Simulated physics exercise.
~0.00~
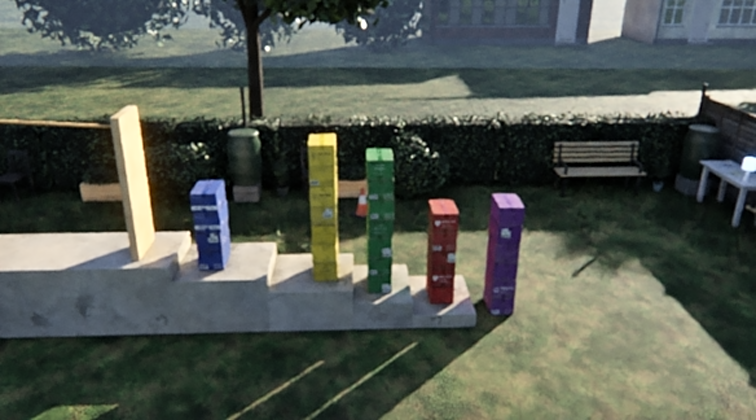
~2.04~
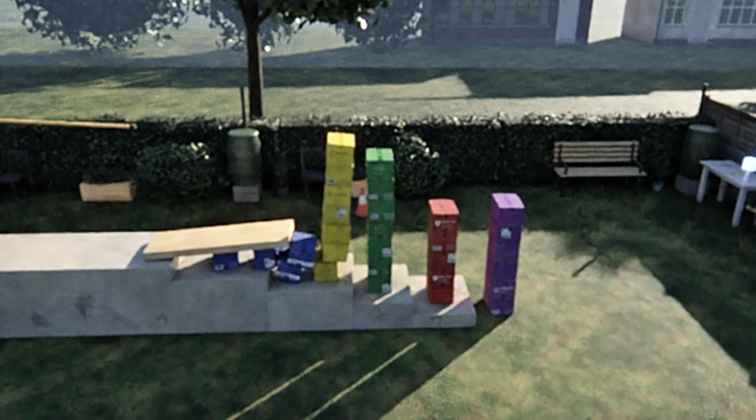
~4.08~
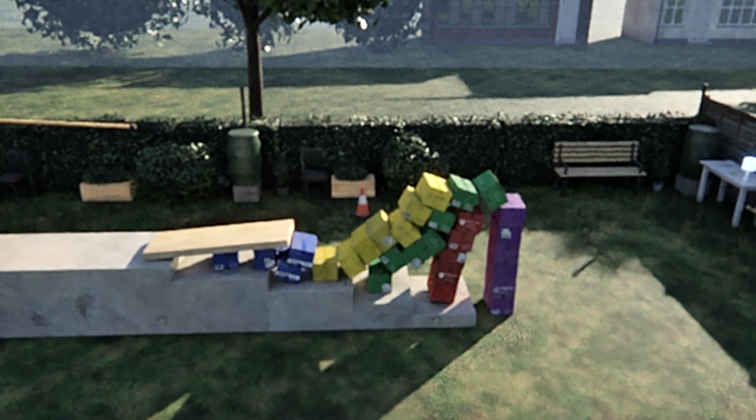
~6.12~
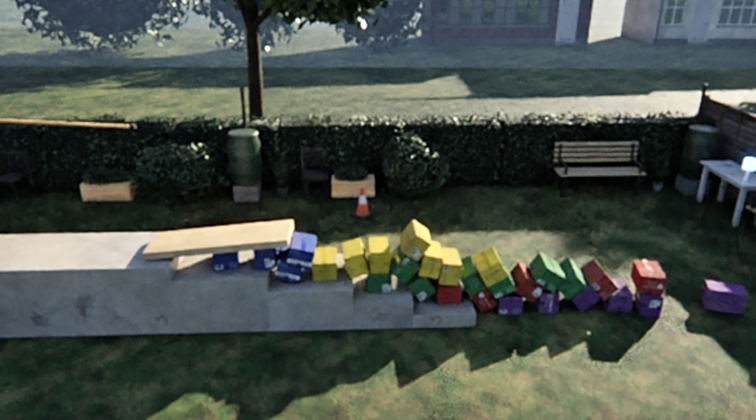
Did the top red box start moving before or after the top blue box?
The top red box started moving after the top blue box. The blue one had already shifted while the red stack was still standing in place.
